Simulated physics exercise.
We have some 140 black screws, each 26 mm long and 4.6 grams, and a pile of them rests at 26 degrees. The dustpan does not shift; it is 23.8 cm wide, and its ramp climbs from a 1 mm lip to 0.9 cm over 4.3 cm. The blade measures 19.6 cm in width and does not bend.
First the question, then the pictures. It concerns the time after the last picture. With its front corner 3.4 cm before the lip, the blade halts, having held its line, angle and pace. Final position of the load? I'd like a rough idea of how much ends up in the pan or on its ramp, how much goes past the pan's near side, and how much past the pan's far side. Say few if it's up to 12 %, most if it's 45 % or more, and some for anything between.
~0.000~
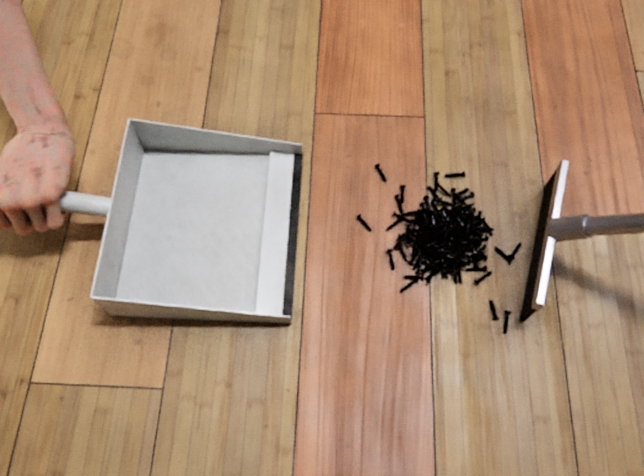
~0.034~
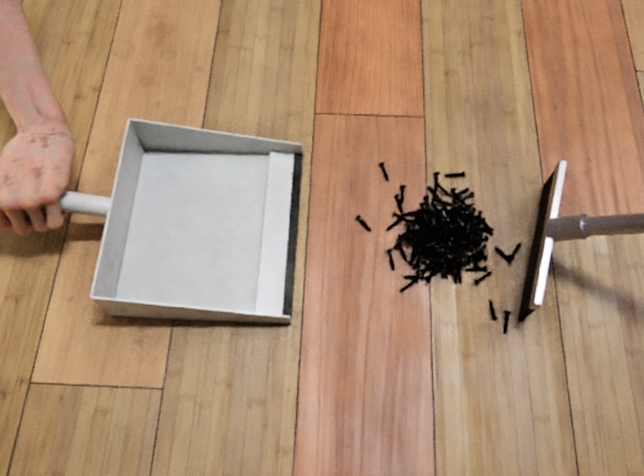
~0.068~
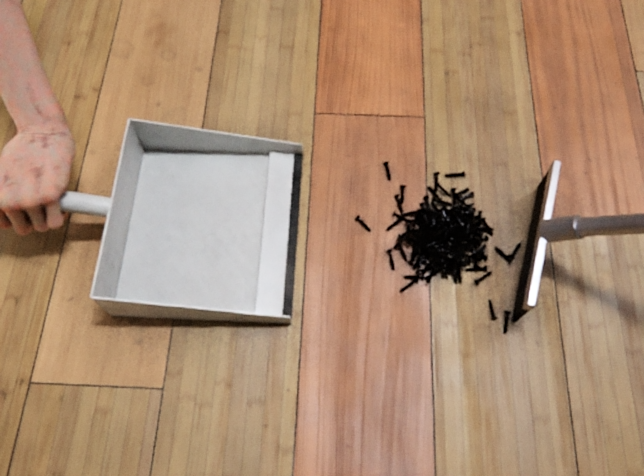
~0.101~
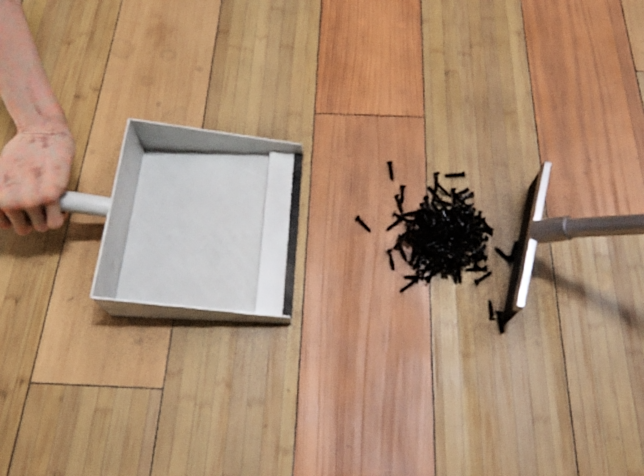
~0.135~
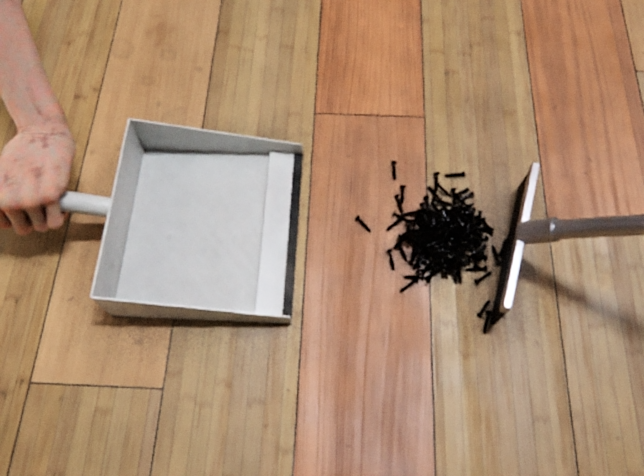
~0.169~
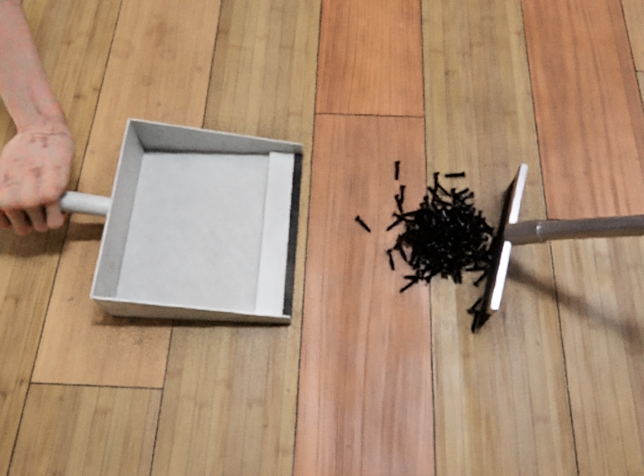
Here is my call: Pan few, near side few, far side few.
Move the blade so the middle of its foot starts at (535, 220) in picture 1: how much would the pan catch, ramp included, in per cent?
It would come to about 5 in a hundred.
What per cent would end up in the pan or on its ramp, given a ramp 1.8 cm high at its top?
0 per cent.
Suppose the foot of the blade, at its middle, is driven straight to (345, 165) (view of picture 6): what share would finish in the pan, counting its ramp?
Some 10 percent.
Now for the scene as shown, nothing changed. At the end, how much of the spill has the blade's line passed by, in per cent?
I'd say close to 10 per cent.
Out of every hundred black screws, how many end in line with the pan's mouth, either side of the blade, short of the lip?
Share there: About 95 %.
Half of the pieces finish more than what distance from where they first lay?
Median shift: Approx. 16 cm.
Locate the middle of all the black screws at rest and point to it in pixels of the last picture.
When it all comes to rest, the middle is near (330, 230).
Then, at 0.39 s, middle of the blade 16 cm from the lip; 0 % over the lip, far side 0 %, near side 0 %.
After 0.54 s, middle of the blade 9 cm from the lip; 0 % over the lip, far side 0 %, near side 0 %.
After 0.82 s, middle of the blade 6 cm from the lip; 0 % over the lip, far side 0 %, near side 0 %.
At rest (1.7 s), pan 0 %, near side 0 %, far side 0 %, in front of the lip or behind the blade 95 %.
